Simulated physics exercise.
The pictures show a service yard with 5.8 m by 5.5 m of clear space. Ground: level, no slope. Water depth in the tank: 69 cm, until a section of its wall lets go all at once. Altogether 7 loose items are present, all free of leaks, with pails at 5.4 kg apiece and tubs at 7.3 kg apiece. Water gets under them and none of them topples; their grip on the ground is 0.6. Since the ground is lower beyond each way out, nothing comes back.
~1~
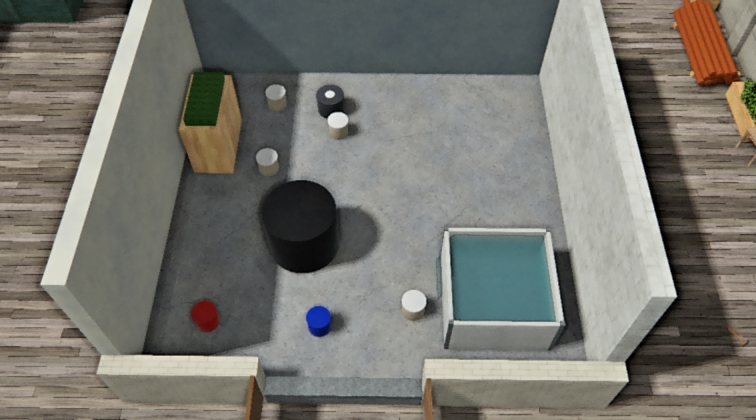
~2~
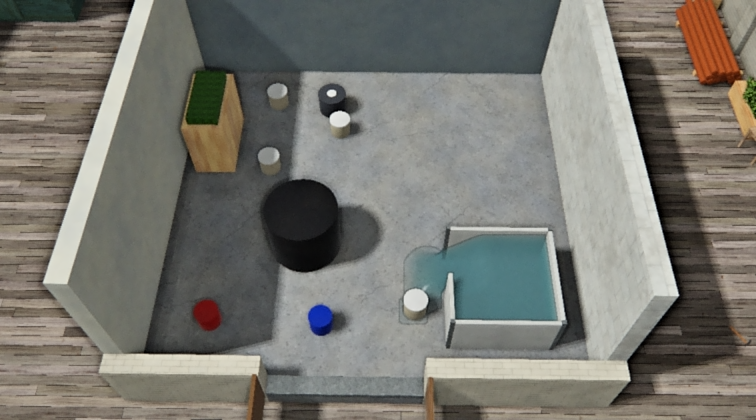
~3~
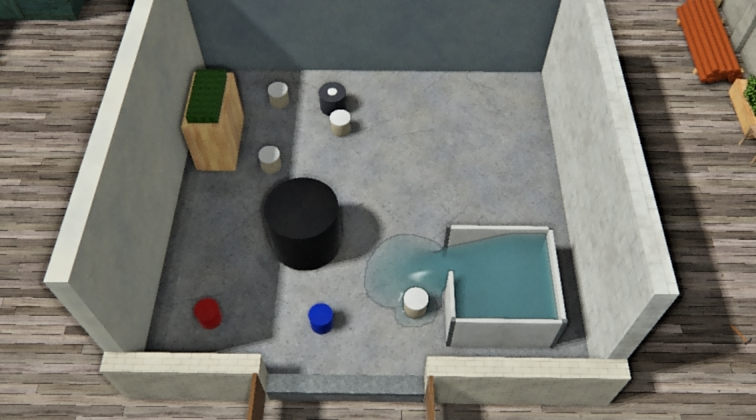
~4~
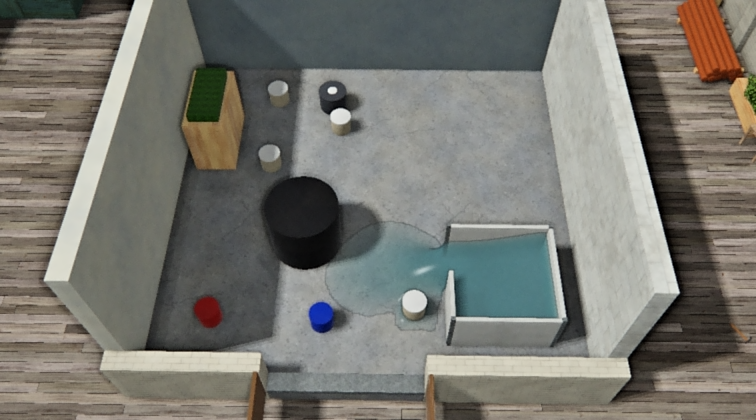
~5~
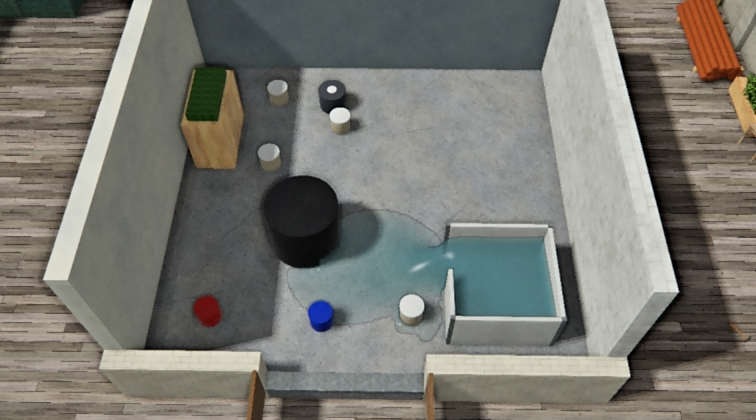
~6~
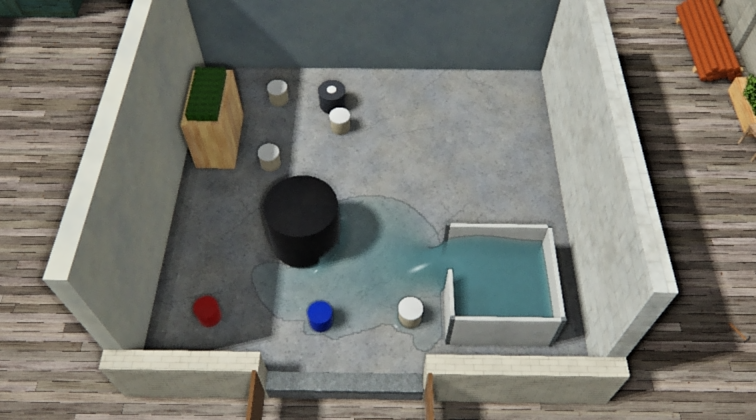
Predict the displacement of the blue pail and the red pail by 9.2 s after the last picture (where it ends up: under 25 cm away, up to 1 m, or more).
Blue pail winds up a long way off; red pail winds up a long way off.
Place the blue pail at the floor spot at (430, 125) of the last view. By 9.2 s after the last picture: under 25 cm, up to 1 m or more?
By that time it keeps its spot.
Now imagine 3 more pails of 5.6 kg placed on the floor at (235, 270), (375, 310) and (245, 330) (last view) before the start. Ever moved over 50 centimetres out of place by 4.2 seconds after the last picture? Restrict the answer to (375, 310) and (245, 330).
In turn: Past it, past it.
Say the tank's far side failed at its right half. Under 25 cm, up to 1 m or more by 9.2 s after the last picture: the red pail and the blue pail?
Then the red pail holds its place, the blue pail barely shifts.
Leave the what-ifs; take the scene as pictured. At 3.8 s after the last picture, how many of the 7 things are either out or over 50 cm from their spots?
The answer is 5.
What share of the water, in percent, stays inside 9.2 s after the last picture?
About 90 in a hundred parts of the water.
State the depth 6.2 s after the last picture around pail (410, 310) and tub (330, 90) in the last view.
Close to 1 and 7 centimetres.
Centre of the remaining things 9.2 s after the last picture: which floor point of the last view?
The centre sits near (351, 159).
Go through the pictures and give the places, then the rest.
The first picture shows the blue pail at (318, 317) rests on the ground; the red pail at (204, 312) rests on the ground; 1.7 m2 under water; 0 of 7 have shifted.
The second picture shows the blue pail at (320, 316), on the bottom; the red pail at (206, 311), on the bottom; water covers 2.1 m2; 0 of 7 have shifted.
The third picture shows the blue pail at (320, 314) rests on the ground; the red pail at (206, 309), on the bottom; water covers 2.8 m2; 0 of 7 have shifted.
The fourth picture shows the blue pail at (321, 313), on the bottom; the red pail at (206, 308), on the bottom; water covers 3.6 m2; 1 of 7 have shifted.
The fifth picture shows the blue pail at (320, 312), on the bottom; the red pail at (206, 307) rests on the ground; water covers 4.5 m2; 1 of 7 have shifted.
The sixth picture shows the blue pail at (320, 312), on the bottom; the red pail at (205, 307) rests on the ground; 5.4 m2 under water; 1 of 7 have shifted.
Then, 1.2 s after the last picture the blue pail is near (241, 350), 1.1 m from its start, aground; the red pail is near (153, 328), 0.7 m from its start, afloat; 0 of 7 are out; 1 afloat.
Then, 3.8 s after the last picture the blue pail is near (203, 224), 2.2 m from its start, afloat; the red pail is near (213, 206), 1.6 m from its start, aground; 0 of 7 are out; 3 afloat.
Then, 6.2 s after the last picture the blue pail is near (233, 195), 2.3 m from its start, aground; the red pail is near (280, 186), 2.1 m from its start, aground; 0 of 7 are out; 1 afloat.
Then, 9.2 s after the last picture the blue pail is near (238, 190), 2.3 m from its start, aground; the red pail is near (296, 186), 2.2 m from its start, aground; 0 of 7 are out; 0 afloat.
